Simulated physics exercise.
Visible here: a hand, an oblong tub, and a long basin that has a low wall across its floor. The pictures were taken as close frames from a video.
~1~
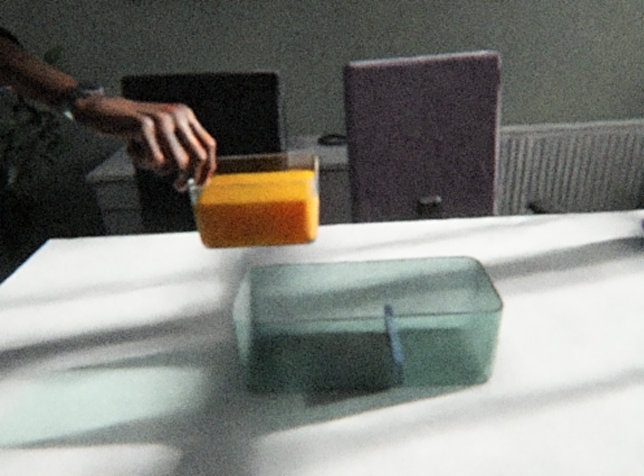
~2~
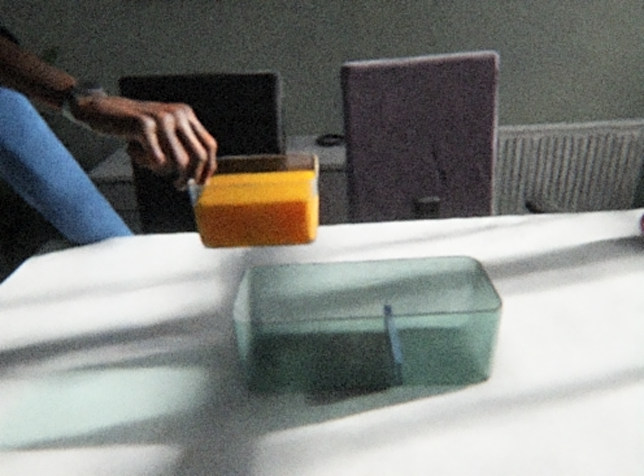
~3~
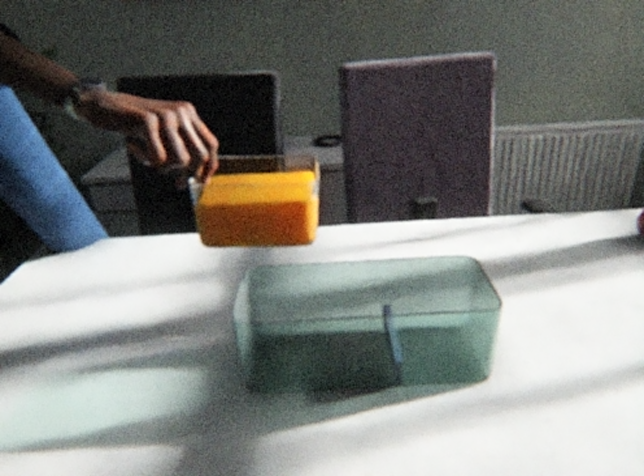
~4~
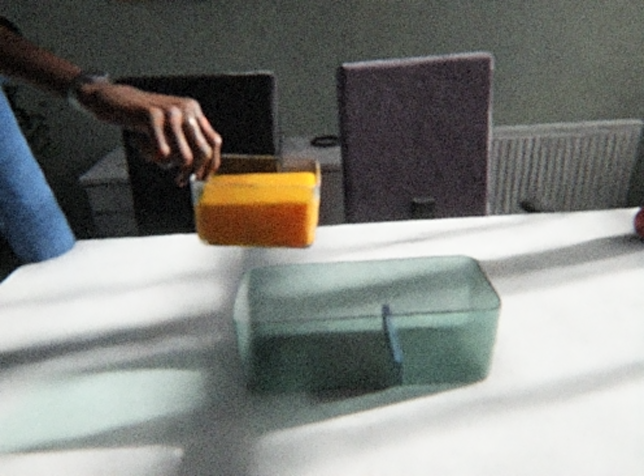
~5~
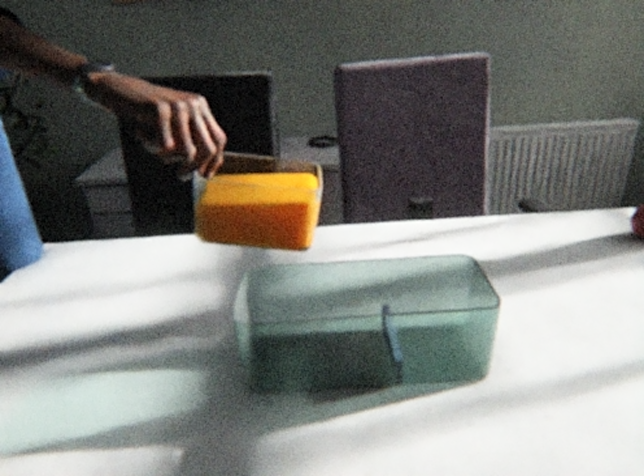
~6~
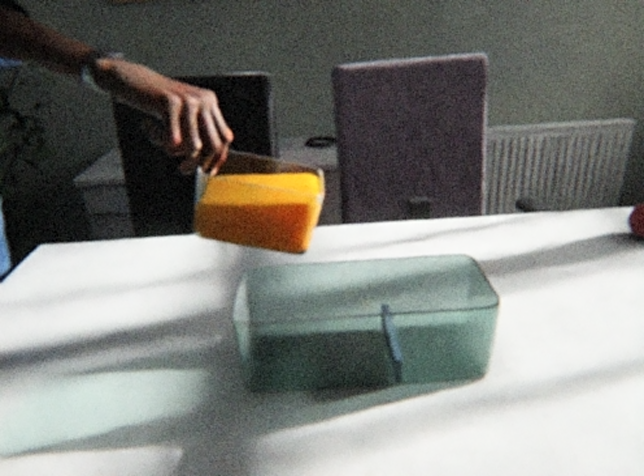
To begin with, a hand at the left holds an oblong tub of orange contents level above a white table, beside and above a long greenish clear basin with a low wall across its floor. The hand then gradually tilts the tub slightly, lowering its right side, while a blue shape slides leftward behind.
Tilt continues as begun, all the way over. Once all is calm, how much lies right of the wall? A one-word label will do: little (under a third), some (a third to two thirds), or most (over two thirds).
Little.
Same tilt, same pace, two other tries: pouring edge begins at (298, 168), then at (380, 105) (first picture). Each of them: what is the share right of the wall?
Roughly 15 % and 70 %.
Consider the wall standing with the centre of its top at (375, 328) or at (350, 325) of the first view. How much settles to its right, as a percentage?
45 per cent, then 70 per cent, roughly.
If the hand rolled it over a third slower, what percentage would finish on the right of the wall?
Near 25 %.
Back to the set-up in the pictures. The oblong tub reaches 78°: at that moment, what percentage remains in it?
Roughly 45 percent remains at that point.
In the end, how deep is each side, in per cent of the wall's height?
Left 60 per cent, right 20.
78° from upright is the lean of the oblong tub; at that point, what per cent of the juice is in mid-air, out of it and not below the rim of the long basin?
Estimate: Some 40 per cent.
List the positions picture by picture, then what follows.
In the first picture, tilt 0°; pouring edge (316, 167); surface from (202, 188) to (315, 182); the long basin's rim runs from (239, 294) to (490, 282); the wall's top is at (393, 332).
In the second picture, tilt 1°; pouring edge (316, 168); surface from (202, 188) to (315, 182).
In the third picture, tilt 3°; pouring edge (317, 170); surface from (203, 188) to (315, 183).
In the fourth picture, tilt 6°; pouring edge (318, 174); surface from (203, 188) to (315, 184).
In the fifth picture, tilt 10°; pouring edge (320, 178); surface from (204, 188) to (317, 185).
In the sixth picture, tilt 15°; pouring edge (322, 184); surface from (203, 189) to (319, 185).
A moment on, the oblong tub is tipped on its side and 47 per cent is still to pour, 15 is left of the wall and 0 right of it.
Next, the oblong tub is tipped right over and 8 per cent is still to pour, 73 is left of the wall and 12 right of it.
Then the oblong tub is tipped right over and 0 per cent is still to pour, 79 is left of the wall and 15 right of it.
Later the oblong tub is tipped right over and 0 per cent is still to pour, 79 is left of the wall and 15 right of it.
Finally, 79 per cent lies left of the wall, 15 right of it and 6 outside.
